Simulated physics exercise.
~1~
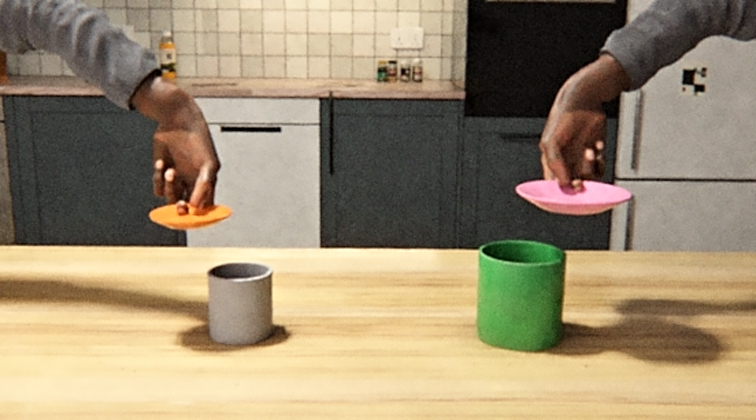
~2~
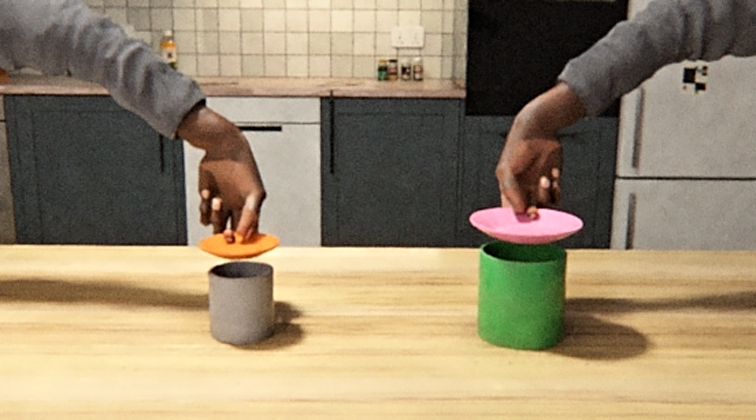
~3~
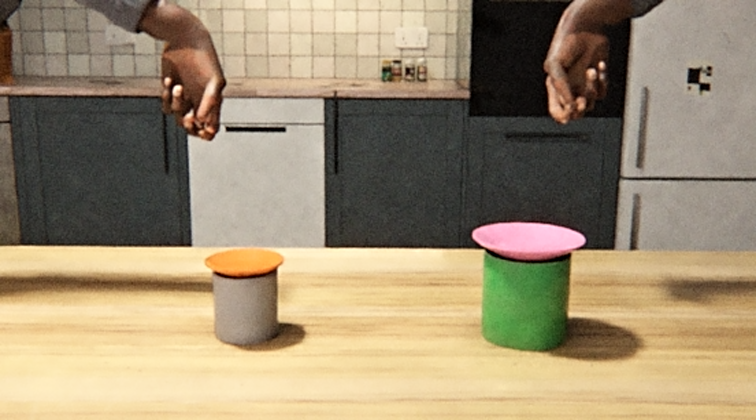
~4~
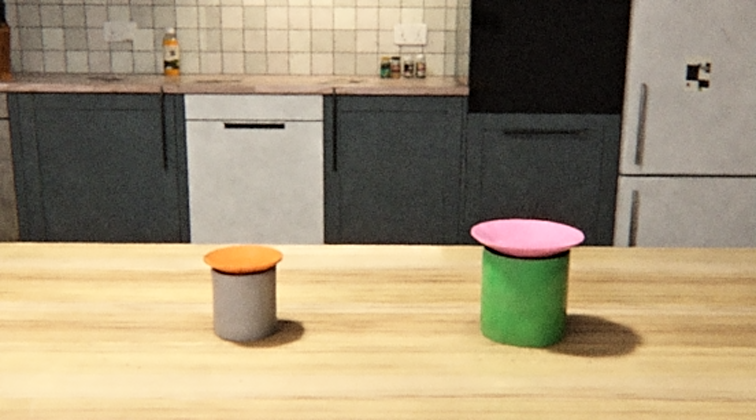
Two hands lower an orange plate and a pink saucer onto two cups, covering both openings.
